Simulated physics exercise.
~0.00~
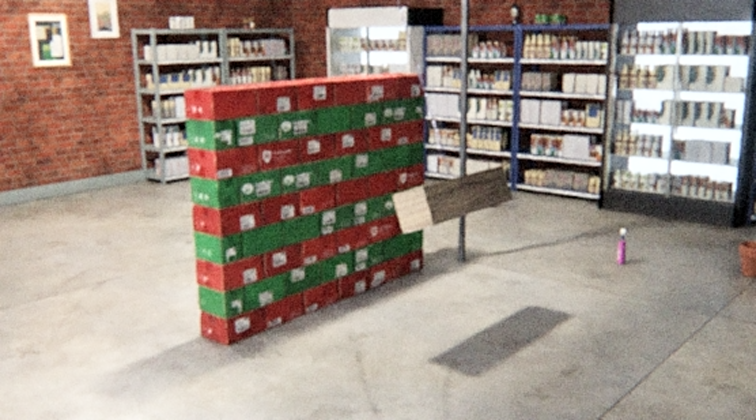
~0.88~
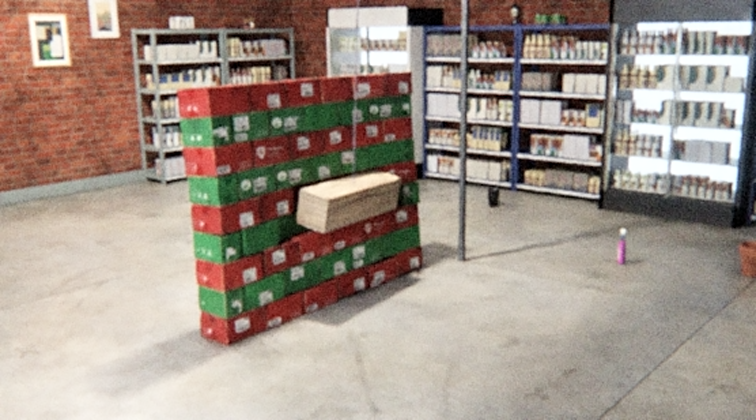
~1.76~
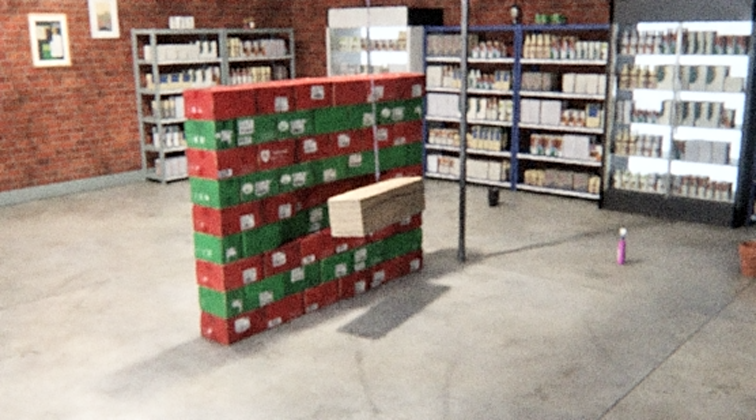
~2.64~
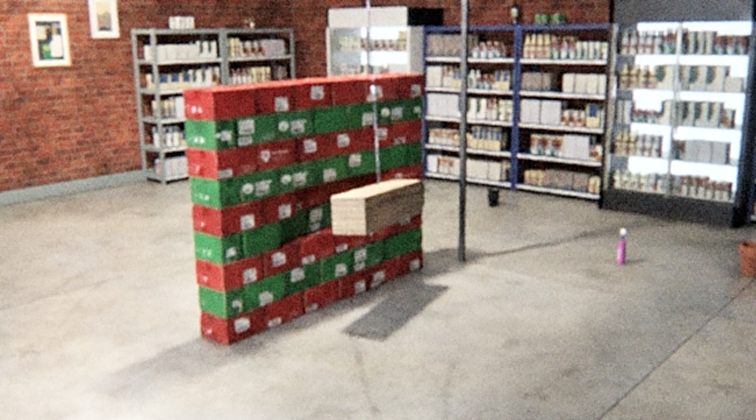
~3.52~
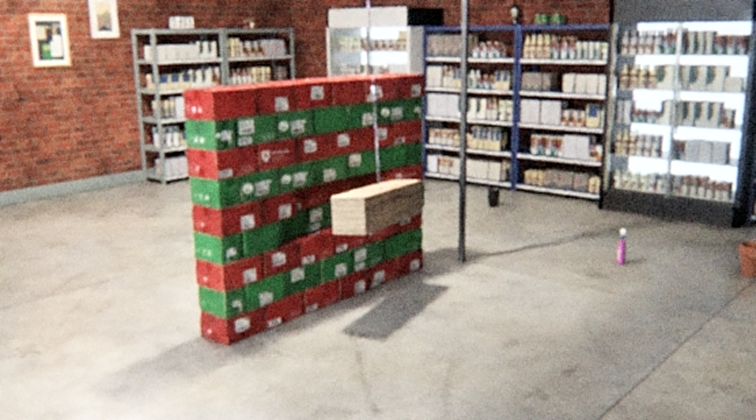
At the start, a short timber slung crosswise hangs to the right of a wall of stacked red and green parcels, in a shop-like room with brick walls and stocked shelves. The timber swings left, turning as it goes, and meets the face of the wall. The upper parcels shift very slightly, but the stack holds together. The timber then moves back a little to the right and settles close to the wall, its shadow on the floor beneath. It ends hanging almost still, with every parcel still up and the wall standing.
